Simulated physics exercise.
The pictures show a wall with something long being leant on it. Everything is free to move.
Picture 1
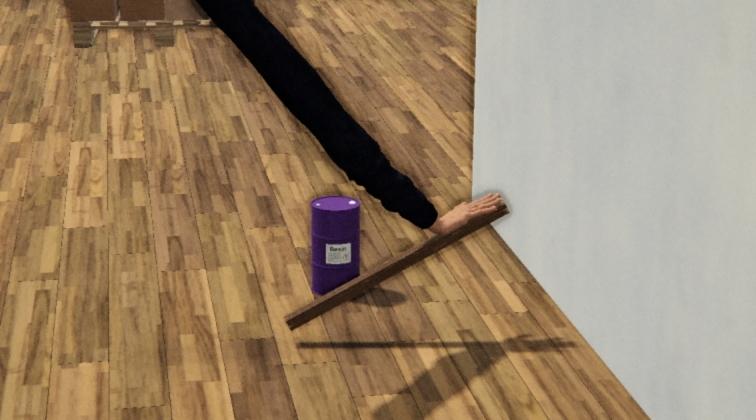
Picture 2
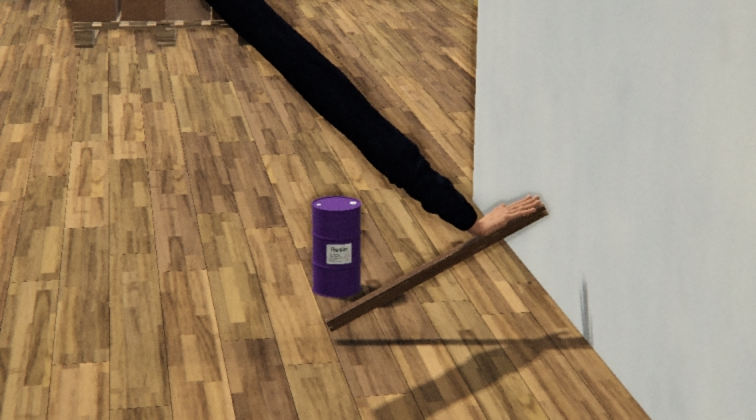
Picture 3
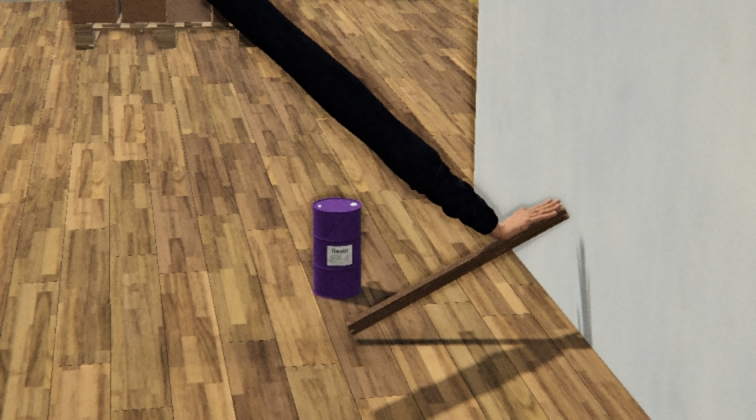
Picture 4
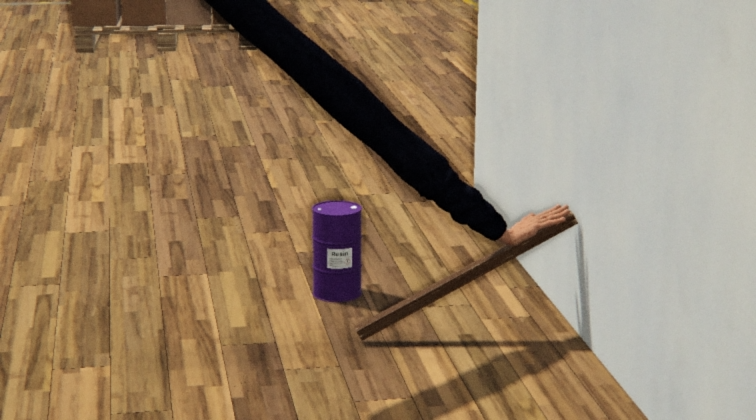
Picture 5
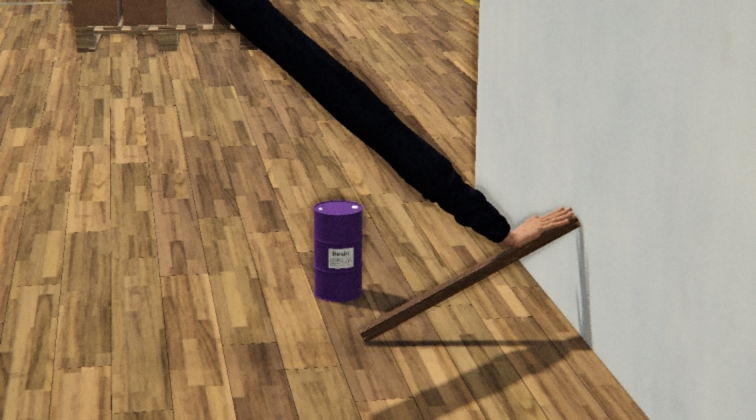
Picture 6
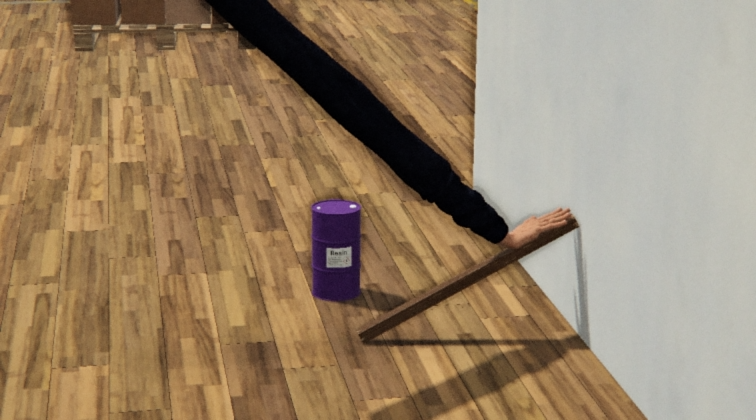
A brown pole, held near its upper end by a hand on a long black-sleeved arm, moves right past a standing purple canister to the pale wall, then stays slanted there under the hand while the canister remains upright.
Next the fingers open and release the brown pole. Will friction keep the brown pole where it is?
As it turns out, it slides down.
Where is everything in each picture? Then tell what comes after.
On its way; brown pole (397, 265); purple canister (336, 246), in the first frame.
On its way; brown pole (436, 266); purple canister (337, 247), in the second frame.
On its way; brown pole (458, 270); purple canister (337, 248), in the third frame.
On its way; brown pole (466, 275); purple canister (337, 251), in the fourth frame.
Propped up under the hand; brown pole (470, 277); purple canister (338, 251), in the fifth frame.
Propped up under the hand; brown pole (468, 278); purple canister (336, 250), in the sixth frame.
Then, 0.30 s after the last picture, brown pole sunk by 18° near (456, 312).
Then, 0.40 s after the last picture, brown pole sunk by 28° near (453, 328).
At rest, moved from the start, brown pole; purple canister in place. Seen from the same camera at the end, brown pole near (453, 330). The pole slips out.
